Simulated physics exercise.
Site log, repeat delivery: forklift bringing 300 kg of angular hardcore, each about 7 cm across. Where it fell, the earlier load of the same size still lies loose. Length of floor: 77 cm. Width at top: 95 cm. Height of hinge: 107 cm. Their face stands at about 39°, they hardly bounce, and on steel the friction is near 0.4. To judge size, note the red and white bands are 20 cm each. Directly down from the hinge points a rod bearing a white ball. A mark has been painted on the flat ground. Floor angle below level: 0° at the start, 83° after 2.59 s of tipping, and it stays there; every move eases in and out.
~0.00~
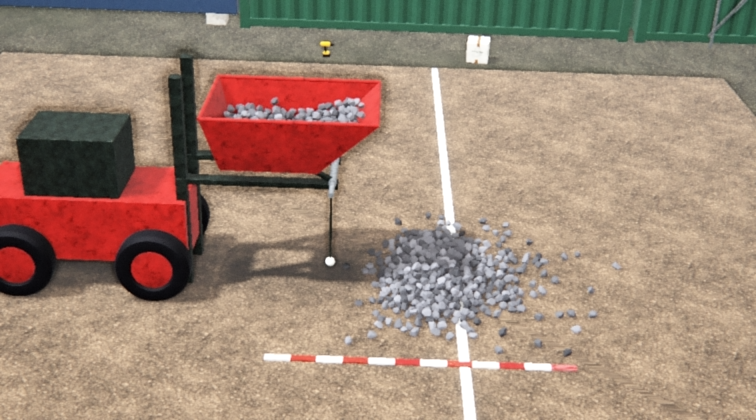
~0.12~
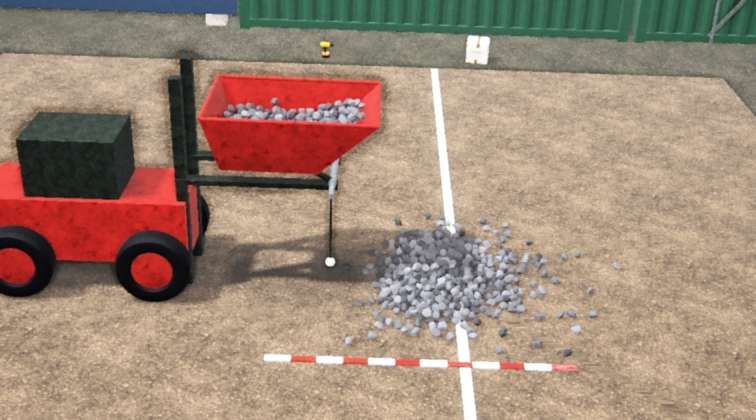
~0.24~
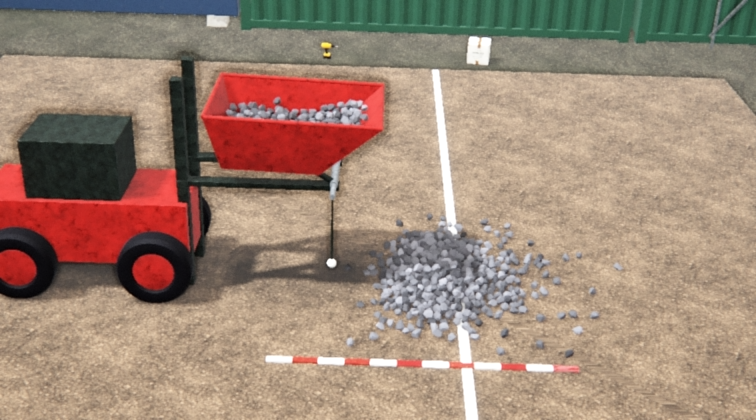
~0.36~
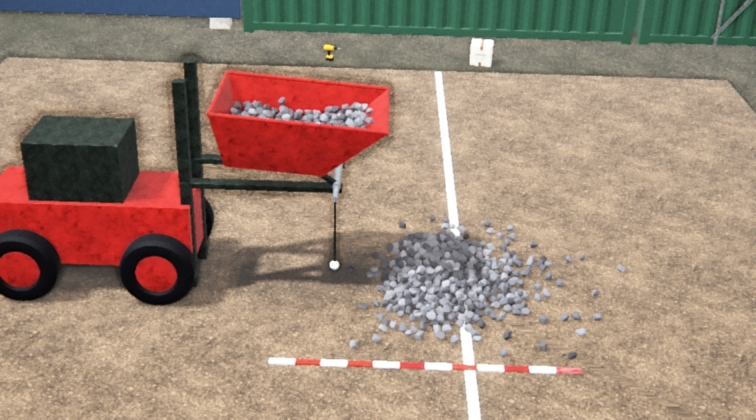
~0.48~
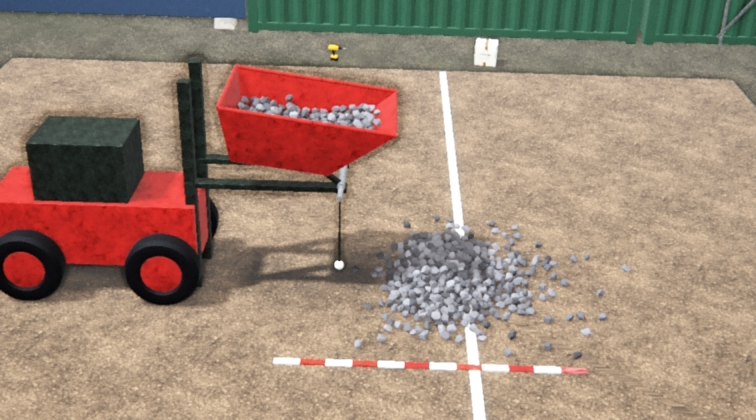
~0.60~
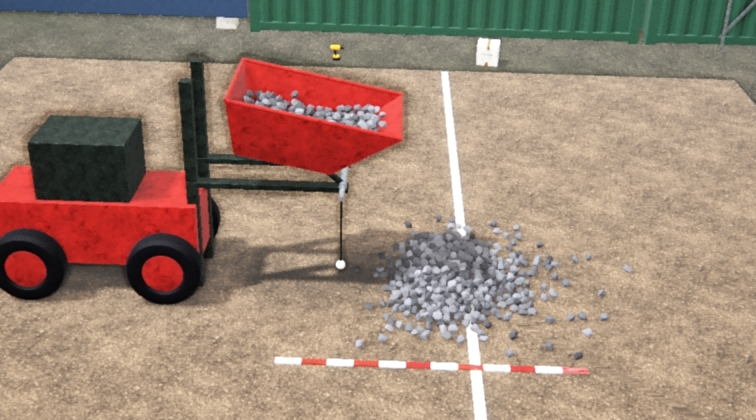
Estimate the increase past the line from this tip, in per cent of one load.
Roughly 72 per cent of a load more.
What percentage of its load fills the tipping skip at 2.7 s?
Close to 10 in a hundred is still held.
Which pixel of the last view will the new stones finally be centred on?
Around (485, 270).
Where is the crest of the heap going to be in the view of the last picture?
The top of the heap sits near (461, 251).
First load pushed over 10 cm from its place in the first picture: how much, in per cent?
10 %.
After 1.9 s the floor is at 70°; in per cent of one load, 100 in the tipping skip, 68 short of the line, 32 past the line; the foremost stones are at (592, 290).
After 2.7 s the floor is at 83°; in per cent of one load, 10 in the tipping skip, 110 short of the line, 80 past the line; the foremost stones are at (592, 290).
After 3.0 s the floor is at 83°; in per cent of one load, 0 in the tipping skip, 100 short of the line, 100 past the line; the foremost stones are at (606, 288).
After 5.6 s the floor is at 83°; in per cent of one load, 0 in the tipping skip, 96 short of the line, 104 past the line; the foremost stones are at (617, 285). Net gain past the line, 72.
